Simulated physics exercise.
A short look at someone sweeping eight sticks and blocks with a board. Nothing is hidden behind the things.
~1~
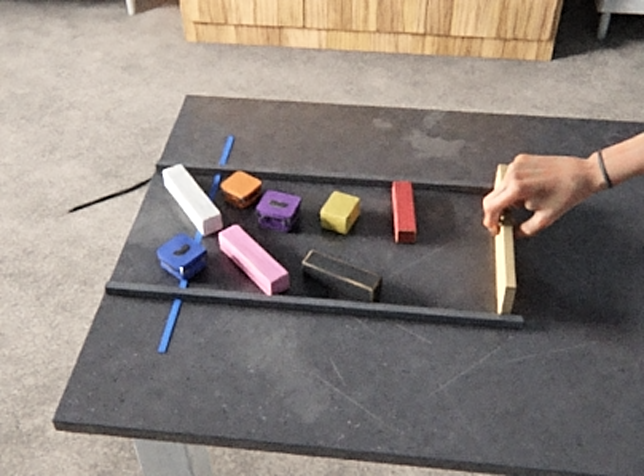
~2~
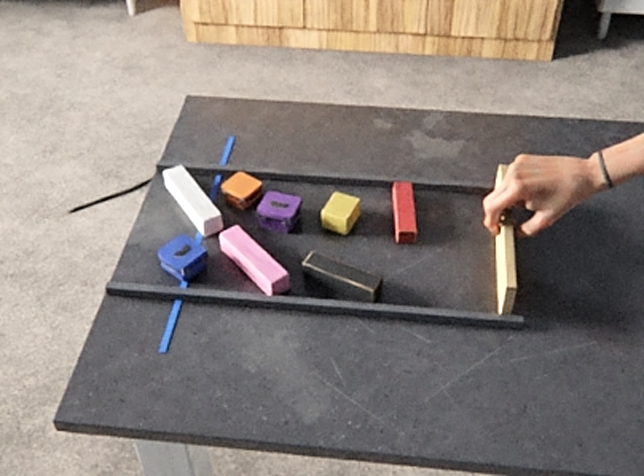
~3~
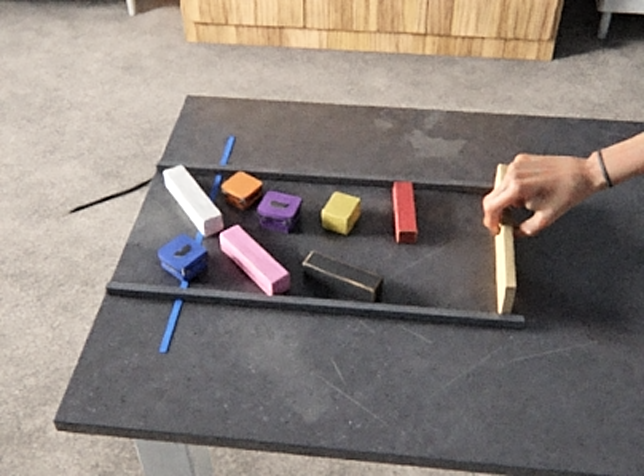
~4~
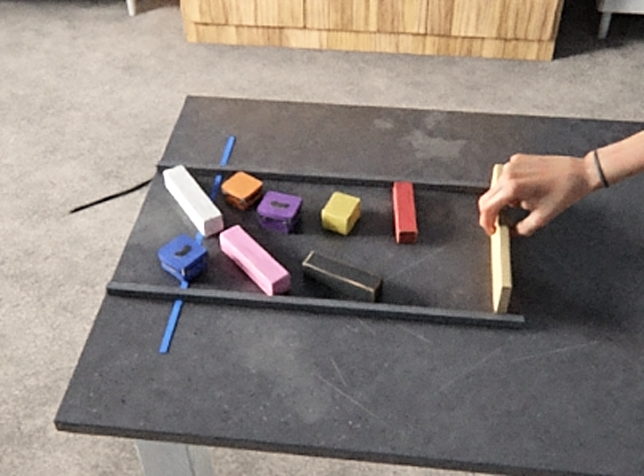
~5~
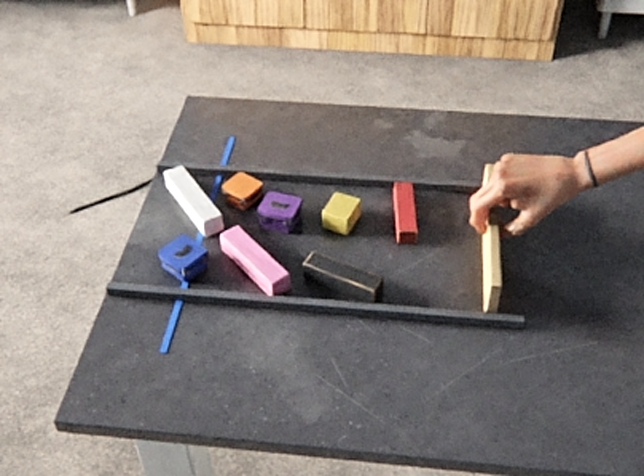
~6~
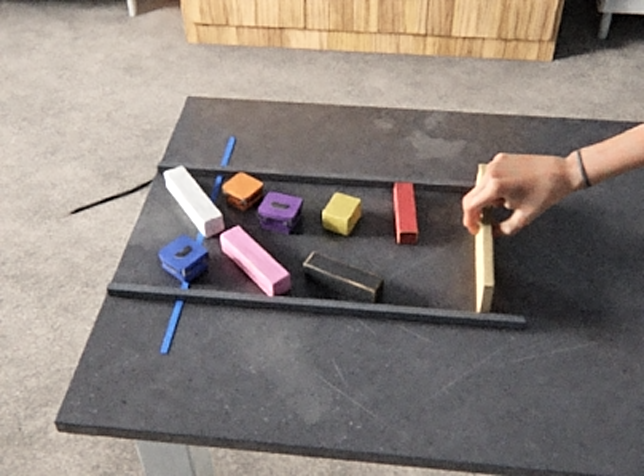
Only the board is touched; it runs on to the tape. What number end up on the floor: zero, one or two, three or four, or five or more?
Outcome: The number that fall off is one or two.
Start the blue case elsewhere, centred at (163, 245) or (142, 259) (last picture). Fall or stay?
Place by place, it does not fall; survives.
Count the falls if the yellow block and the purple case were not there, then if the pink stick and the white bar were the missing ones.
First 0, then 0.
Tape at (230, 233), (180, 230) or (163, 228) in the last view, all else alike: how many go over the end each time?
Try by try, 0, 3 and 6.
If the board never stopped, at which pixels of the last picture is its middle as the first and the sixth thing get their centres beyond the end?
Its middle is around (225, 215) and later (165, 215).
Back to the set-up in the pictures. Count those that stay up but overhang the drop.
Overhanging: 2.
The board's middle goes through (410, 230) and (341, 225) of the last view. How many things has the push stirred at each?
1 and 4.
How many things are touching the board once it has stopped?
It touches 2.
A little later, none off yet; white bar at rest near (194, 201); blue case at rest near (184, 260); orange case at rest near (244, 192).
Next, none off yet; white bar moving near (185, 203); blue case at rest near (184, 260); orange case shifted a little near (234, 189).
When it is over, the number that fall off is one or two; down, white bar.
